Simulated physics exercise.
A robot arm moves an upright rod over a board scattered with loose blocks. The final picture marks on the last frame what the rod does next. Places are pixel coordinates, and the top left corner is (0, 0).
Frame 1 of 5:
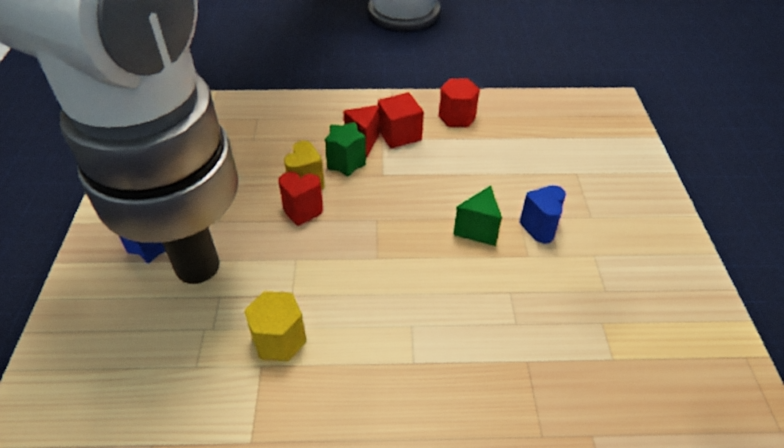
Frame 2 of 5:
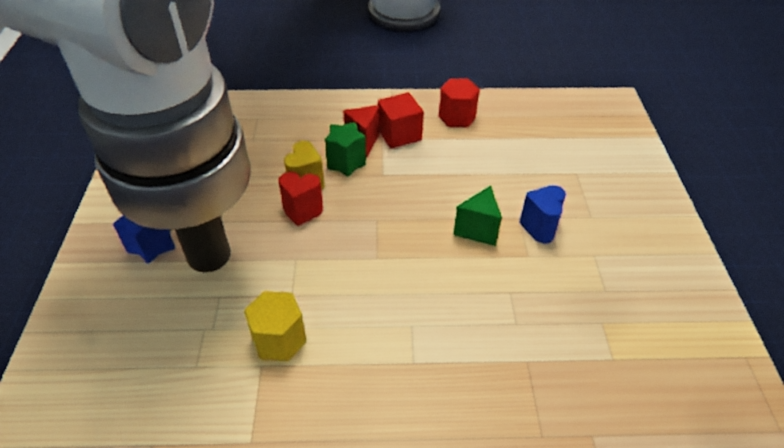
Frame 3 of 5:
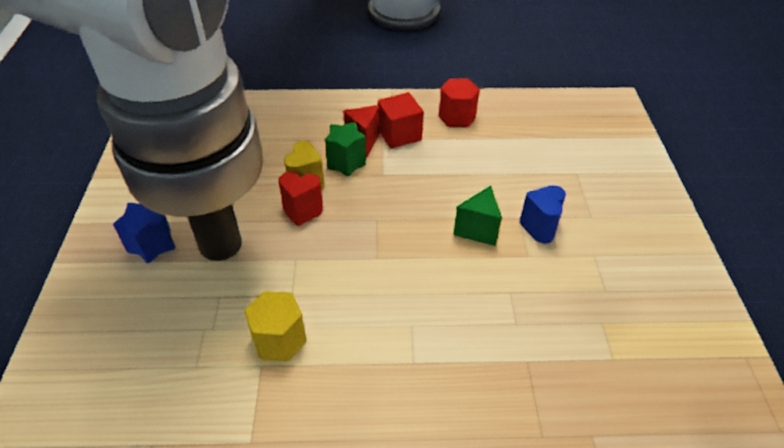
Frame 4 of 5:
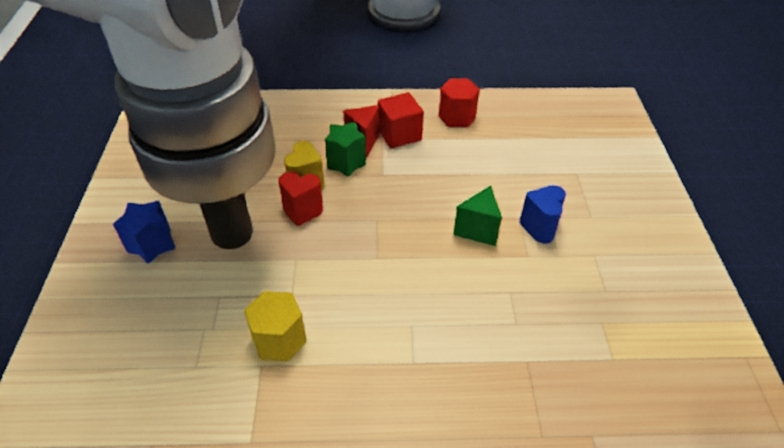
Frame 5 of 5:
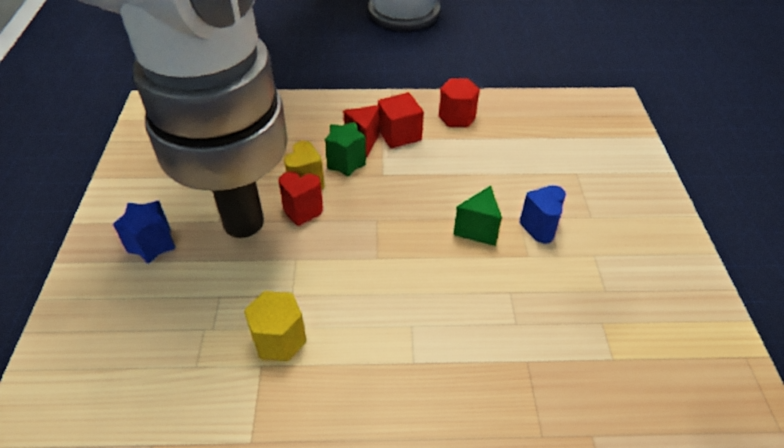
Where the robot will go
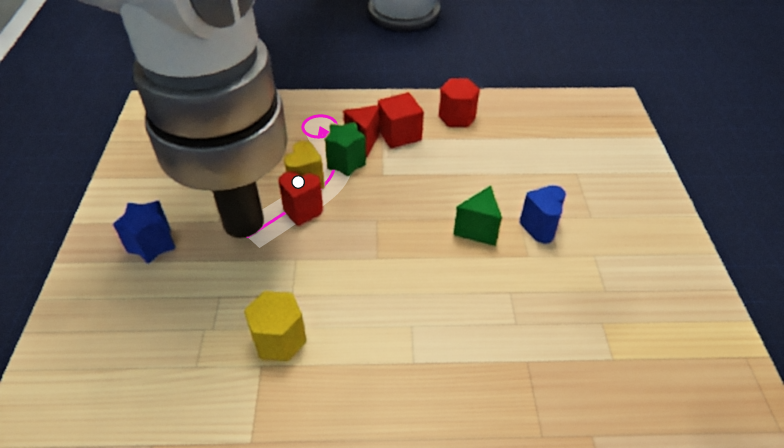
Robot arm moving its upright black rod right and slightly away across a wooden board, between scattered blocks that stay still.
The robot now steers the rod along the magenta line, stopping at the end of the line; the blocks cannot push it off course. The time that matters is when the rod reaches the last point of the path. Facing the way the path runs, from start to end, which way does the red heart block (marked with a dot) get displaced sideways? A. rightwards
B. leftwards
I choose A.
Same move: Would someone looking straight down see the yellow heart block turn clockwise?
The answer is no.
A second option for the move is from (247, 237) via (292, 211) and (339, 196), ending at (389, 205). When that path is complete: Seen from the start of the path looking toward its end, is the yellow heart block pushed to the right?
My answer is no.
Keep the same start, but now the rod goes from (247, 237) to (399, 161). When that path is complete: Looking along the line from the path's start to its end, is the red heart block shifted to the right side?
I believe so.
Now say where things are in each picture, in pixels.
In the first frame, lower end of the rod at (198, 268), tops of blocks, red heart block at (298, 182), yellow heart block at (303, 154), green star-shaped block at (344, 133), red triangle at (363, 114).
In the second frame, rod at (210, 257), blocks as before.
In the third frame, rod at (221, 246), blocks as before.
In the fourth frame, rod at (233, 235), blocks as before.
In the fifth frame, rod at (244, 224), red heart block at (298, 182), yellow heart block at (303, 154), green star-shaped block at (344, 133), red triangle at (363, 114).
The drawn path runs from (247, 237) by way of (302, 202) and (335, 163) to (320, 126); the dot is on the red heart block.
What follows on the original path. One third of the way, rod at (301, 189); red heart block at (334, 170), turned 40° clockwise; yellow heart block at (310, 146).
Two thirds of the way, rod at (334, 150); red heart block at (355, 163), turned 65° clockwise; yellow heart block at (309, 120), turned 40° anticlockwise; green star-shaped block at (353, 113), turned 45° clockwise; red triangle at (375, 100), turned 15° anticlockwise.
At the end, rod at (318, 113); red heart block at (355, 163), turned 65° clockwise; yellow heart block at (285, 99), turned 80° anticlockwise; green star-shaped block at (346, 88), turned 105° clockwise; red triangle at (379, 89), turned 20° clockwise.
